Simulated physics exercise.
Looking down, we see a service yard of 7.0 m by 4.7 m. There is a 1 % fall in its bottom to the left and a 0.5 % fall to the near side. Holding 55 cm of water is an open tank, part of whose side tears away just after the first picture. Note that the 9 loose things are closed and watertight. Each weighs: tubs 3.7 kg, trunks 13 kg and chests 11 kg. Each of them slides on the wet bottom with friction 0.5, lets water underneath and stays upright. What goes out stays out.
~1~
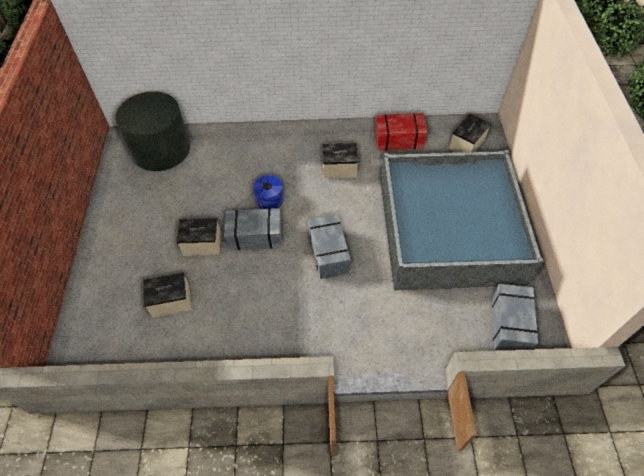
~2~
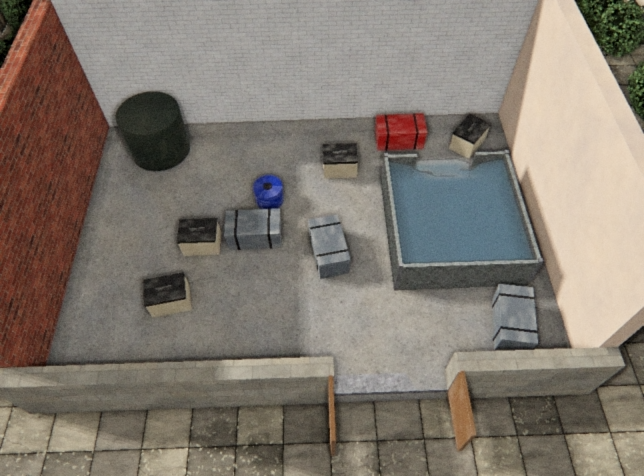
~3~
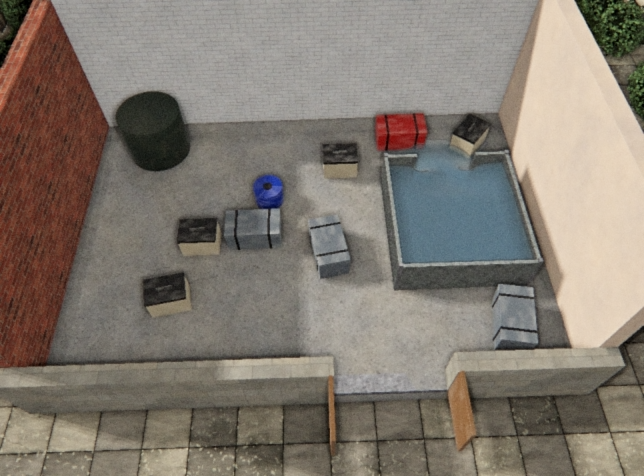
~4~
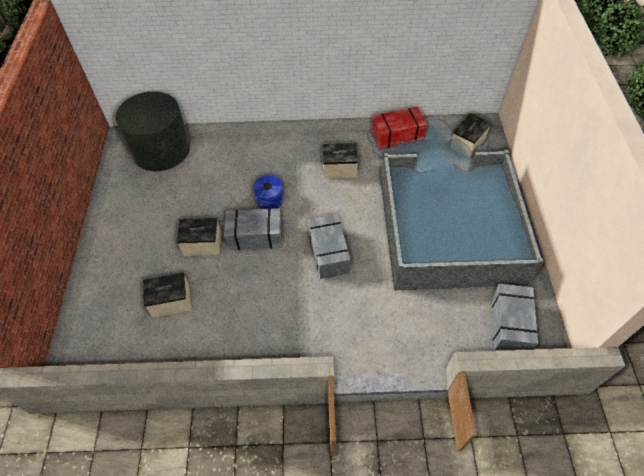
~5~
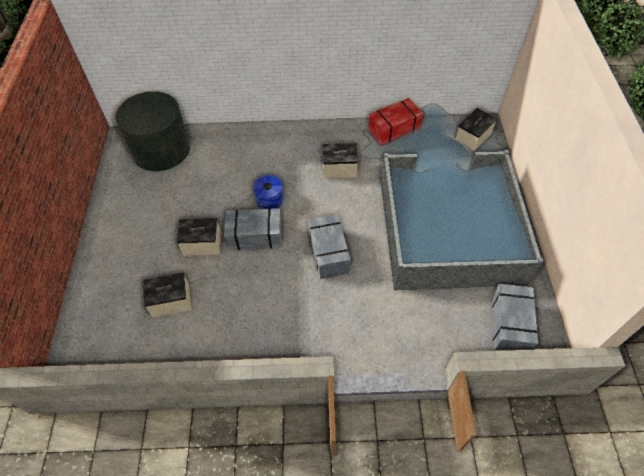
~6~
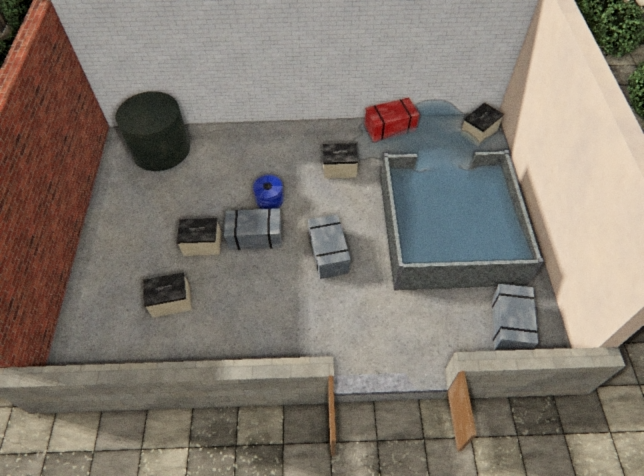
In this clip, the far side of an open tank in a walled yard gives way and water spreads through the gap toward the back wall, nudging a red trunk slightly left, then a dark-topped chest slightly right.
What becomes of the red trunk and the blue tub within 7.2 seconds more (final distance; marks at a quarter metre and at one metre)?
The red trunk? It relocates a long way. The blue tub? It relocates a long way.
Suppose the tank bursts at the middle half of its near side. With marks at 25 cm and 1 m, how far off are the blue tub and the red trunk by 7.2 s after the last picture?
If so, the blue tub remains in place, the red trunk shifts a bit.
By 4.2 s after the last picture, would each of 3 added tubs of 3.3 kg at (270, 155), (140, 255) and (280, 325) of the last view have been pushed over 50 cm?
First beyond, then beyond, then within.
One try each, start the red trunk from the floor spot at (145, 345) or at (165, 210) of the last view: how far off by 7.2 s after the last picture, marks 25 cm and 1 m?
Taken in turn, it glides a modest way and then is carried a long way.
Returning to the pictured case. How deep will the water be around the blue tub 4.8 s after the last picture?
I'd say around 7 cm.
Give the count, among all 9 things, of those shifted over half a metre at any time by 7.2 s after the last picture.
I count 3.
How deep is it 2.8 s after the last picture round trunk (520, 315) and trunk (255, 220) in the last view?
Close to 2 and 1 centimetres.
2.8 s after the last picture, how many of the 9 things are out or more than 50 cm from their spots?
My count gives 1.
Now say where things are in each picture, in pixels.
The first frame shows the red trunk at (402, 124) rests on the ground; the blue tub at (268, 186) rests on the ground; water covers 3.4 m2; 0 of 9 have shifted.
The second frame shows the red trunk at (402, 124), on the bottom; the blue tub at (268, 186), on the bottom; water covers 3.9 m2; 0 of 9 have shifted.
The third frame shows the red trunk at (402, 124) rests on the ground; the blue tub at (268, 186) rests on the ground; 4.4 m2 under water; 0 of 9 have shifted.
The fourth frame shows the red trunk at (400, 120) rests on the ground, 9 cm from its start; the blue tub at (268, 186), on the bottom; 5.0 m2 under water; 1 of 9 have shifted.
The fifth frame shows the red trunk at (397, 114) rests on the ground, 23 cm from its start; the blue tub at (268, 186), on the bottom; water covers 5.7 m2; 2 of 9 have shifted.
The sixth frame shows the red trunk at (393, 111) rests on the ground, 30 cm from its start; the blue tub at (268, 186), on the bottom; 6.4 m2 under water; 2 of 9 have shifted.
Then, 0.9 s after the last picture the red trunk is near (348, 115), 0.9 m from its start, aground; the blue tub is near (268, 186), 0.0 m from its start, aground; 0 of 9 are out; 1 afloat.
Then, 2.8 s after the last picture the red trunk is near (174, 191), 3.8 m from its start, aground; the blue tub is near (259, 199), 0.3 m from its start, afloat; 0 of 9 are out; 2 afloat.
Then, 4.8 s after the last picture the red trunk is near (84, 307), 5.6 m from its start, afloat; the blue tub is near (189, 204), 1.2 m from its start, afloat; 0 of 9 are out; 3 afloat.
Then, 7.2 s after the last picture the red trunk is near (197, 306), 4.5 m from its start, afloat; the blue tub is near (67, 330), 3.4 m from its start, afloat; 0 of 9 are out; 3 afloat.
